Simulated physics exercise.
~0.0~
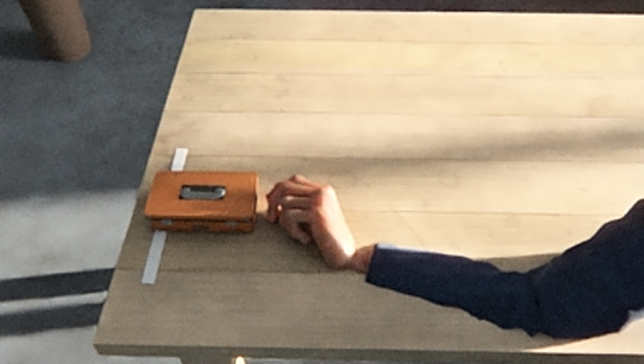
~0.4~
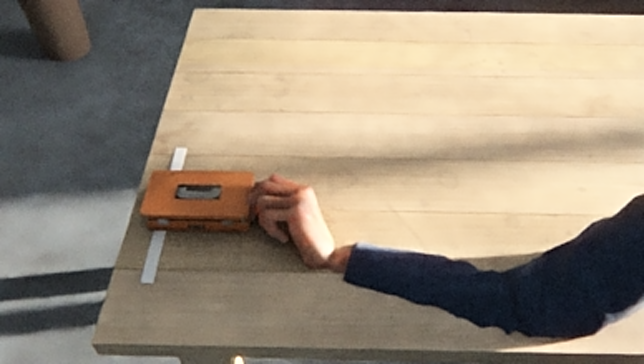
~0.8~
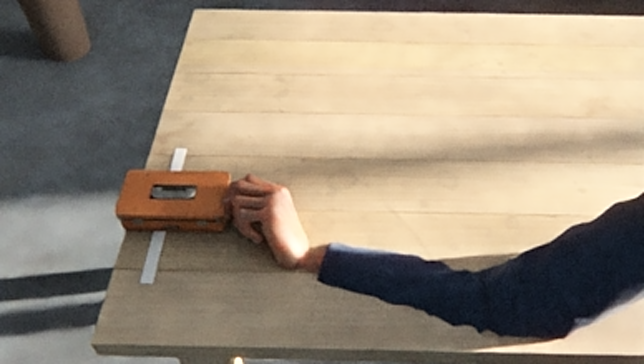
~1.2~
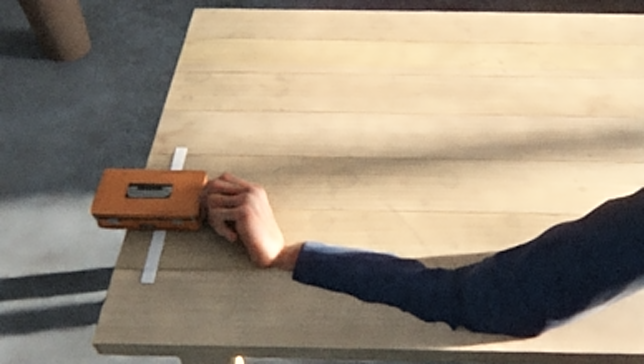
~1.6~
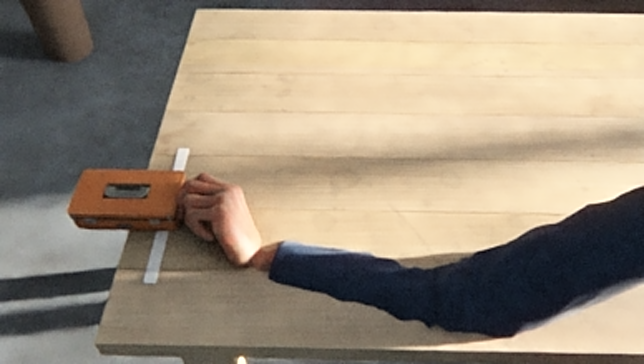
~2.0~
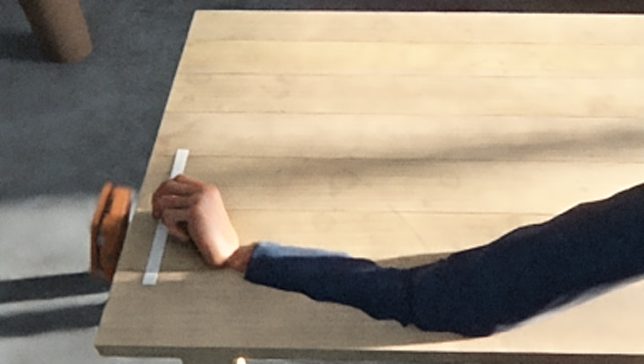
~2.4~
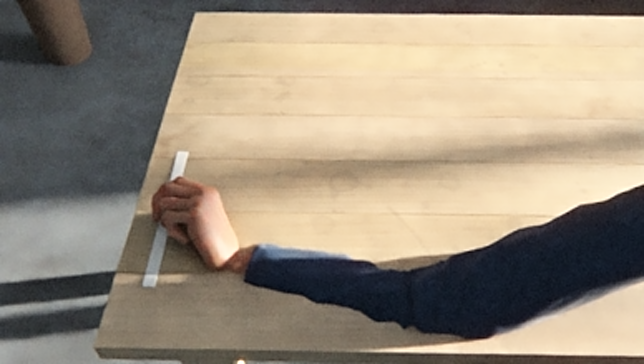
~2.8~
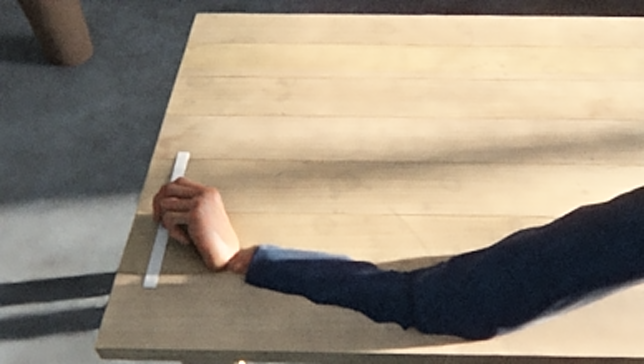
A hand pushes an orange case left past a tape strip until it tips off the table.
